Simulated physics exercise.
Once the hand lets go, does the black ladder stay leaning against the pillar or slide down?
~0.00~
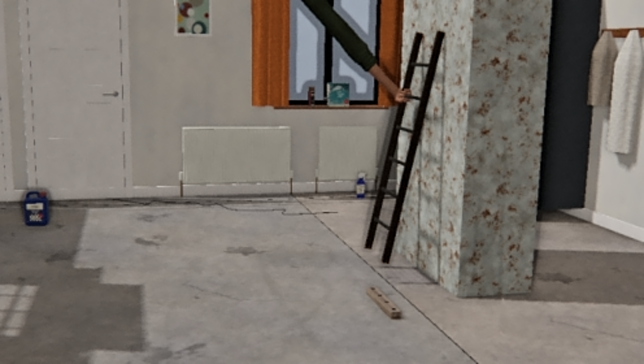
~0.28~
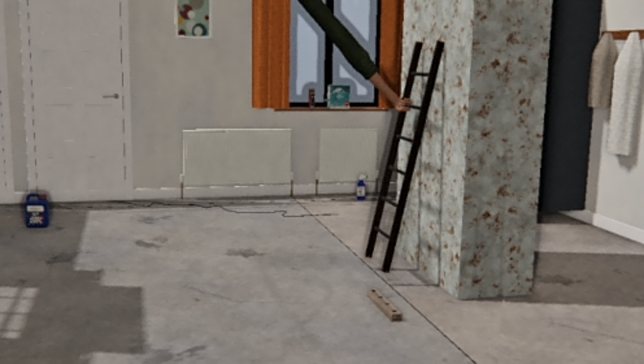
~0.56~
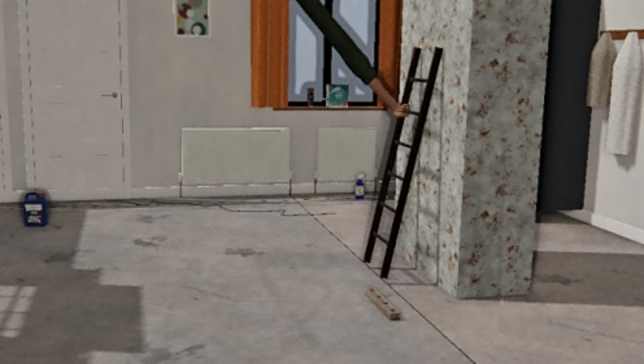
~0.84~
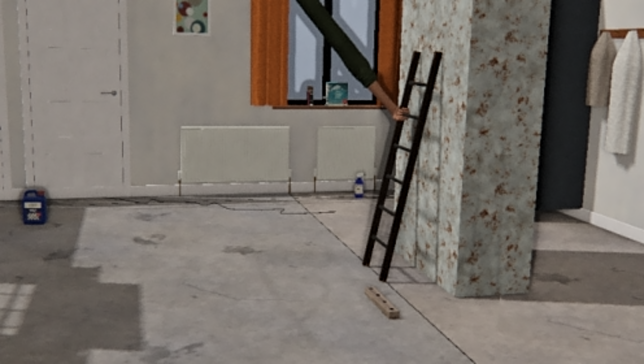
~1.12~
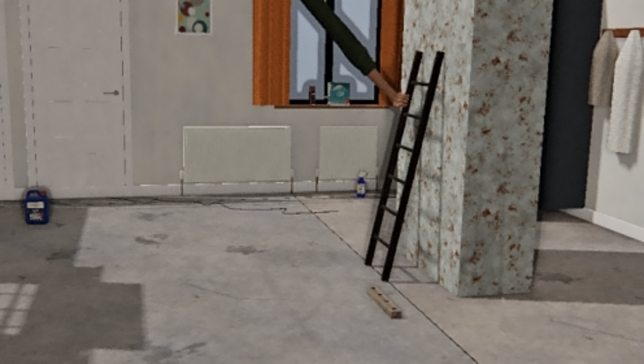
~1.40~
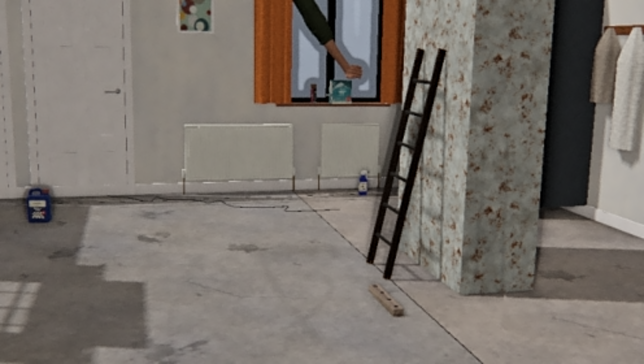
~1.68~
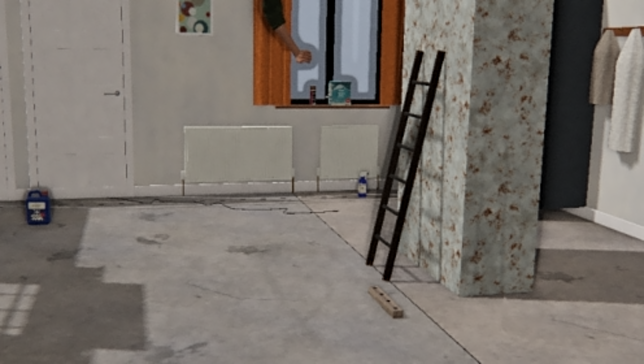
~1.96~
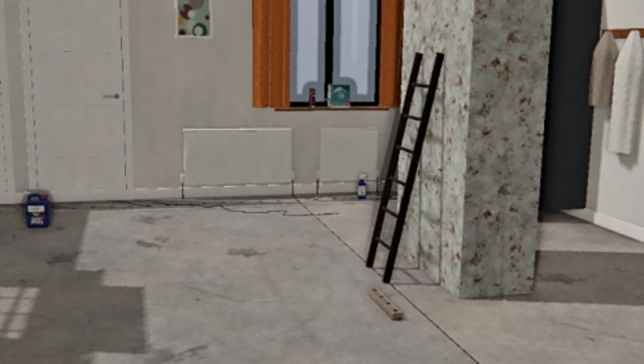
The black ladder stays leaning against the pillar after the hand lets go and draws away.
